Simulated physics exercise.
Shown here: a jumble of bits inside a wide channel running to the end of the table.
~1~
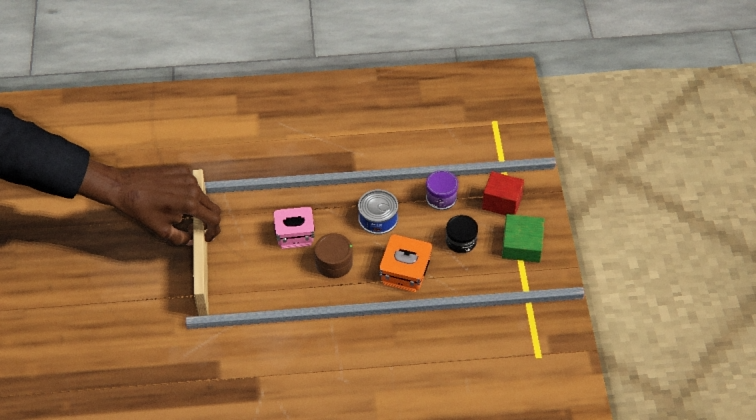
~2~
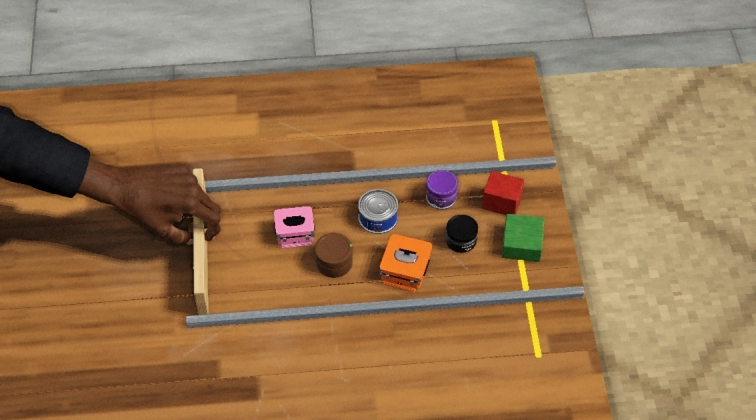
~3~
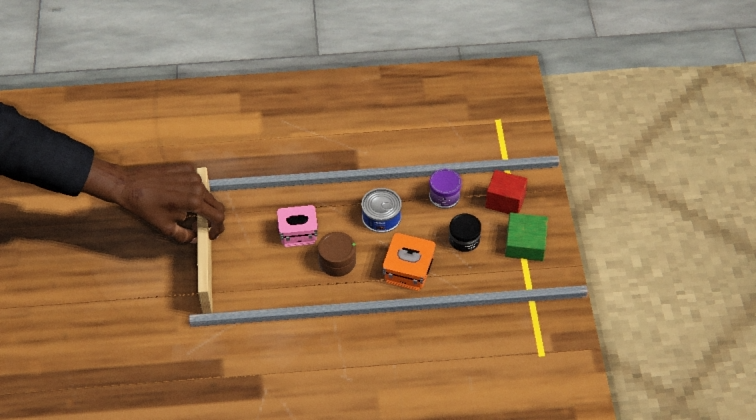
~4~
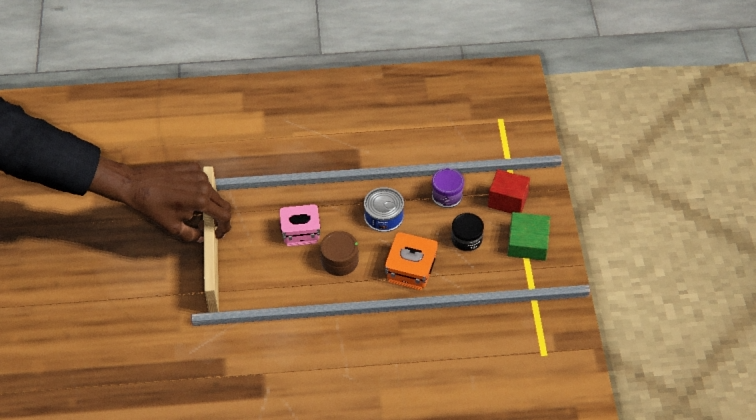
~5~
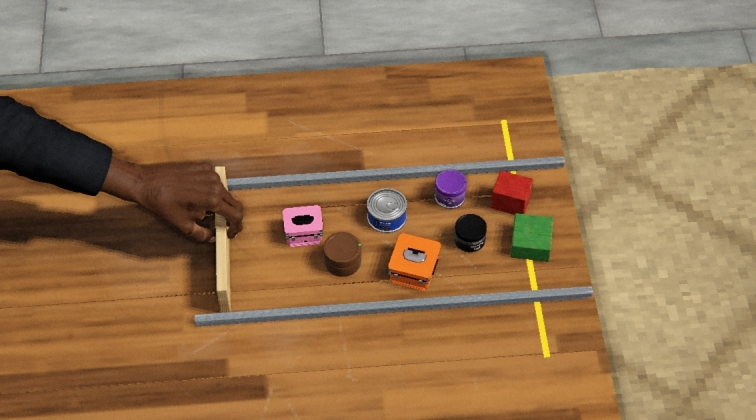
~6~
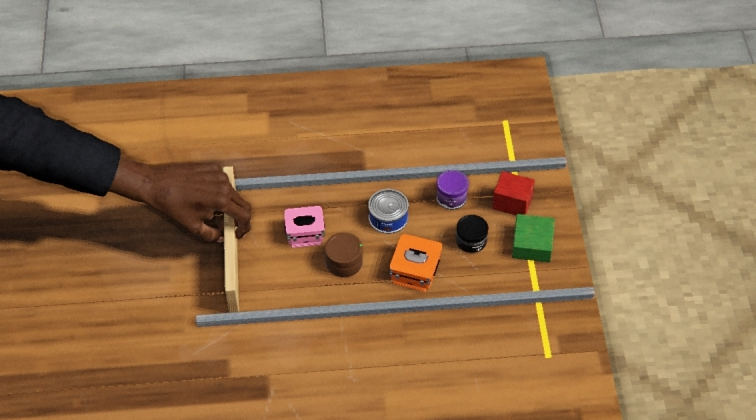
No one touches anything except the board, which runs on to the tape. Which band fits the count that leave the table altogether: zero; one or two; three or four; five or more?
Count them up and one or two have fallen.
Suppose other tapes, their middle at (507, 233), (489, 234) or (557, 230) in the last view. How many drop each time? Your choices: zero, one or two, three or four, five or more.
Tape by tape, the falls would be: 1 or 2, then no fall at all, then 3 or 4.
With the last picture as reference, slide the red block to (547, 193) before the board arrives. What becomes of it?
Placed like that, the red block cannot stay.
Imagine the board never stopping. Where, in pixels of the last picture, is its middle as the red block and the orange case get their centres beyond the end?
Around (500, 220), then around (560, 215).
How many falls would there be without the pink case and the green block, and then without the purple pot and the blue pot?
Counts - first: 0; second: 1.
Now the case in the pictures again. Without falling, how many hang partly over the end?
I get 2.
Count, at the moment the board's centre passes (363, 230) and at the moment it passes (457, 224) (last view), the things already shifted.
Note: First position 4; second position 8.
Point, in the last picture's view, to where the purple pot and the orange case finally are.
The first comes to rest at (532, 176), and the second at (556, 270).
Soon after, none off yet; green block at rest near (533, 238); red block at rest near (513, 194); black tub at rest near (472, 234).
Then, none off yet; green block at rest near (533, 238); red block moving near (524, 193); black tub moved a little near (490, 236).
At rest, the number that fall off is one or two; fallen, red block and green block.
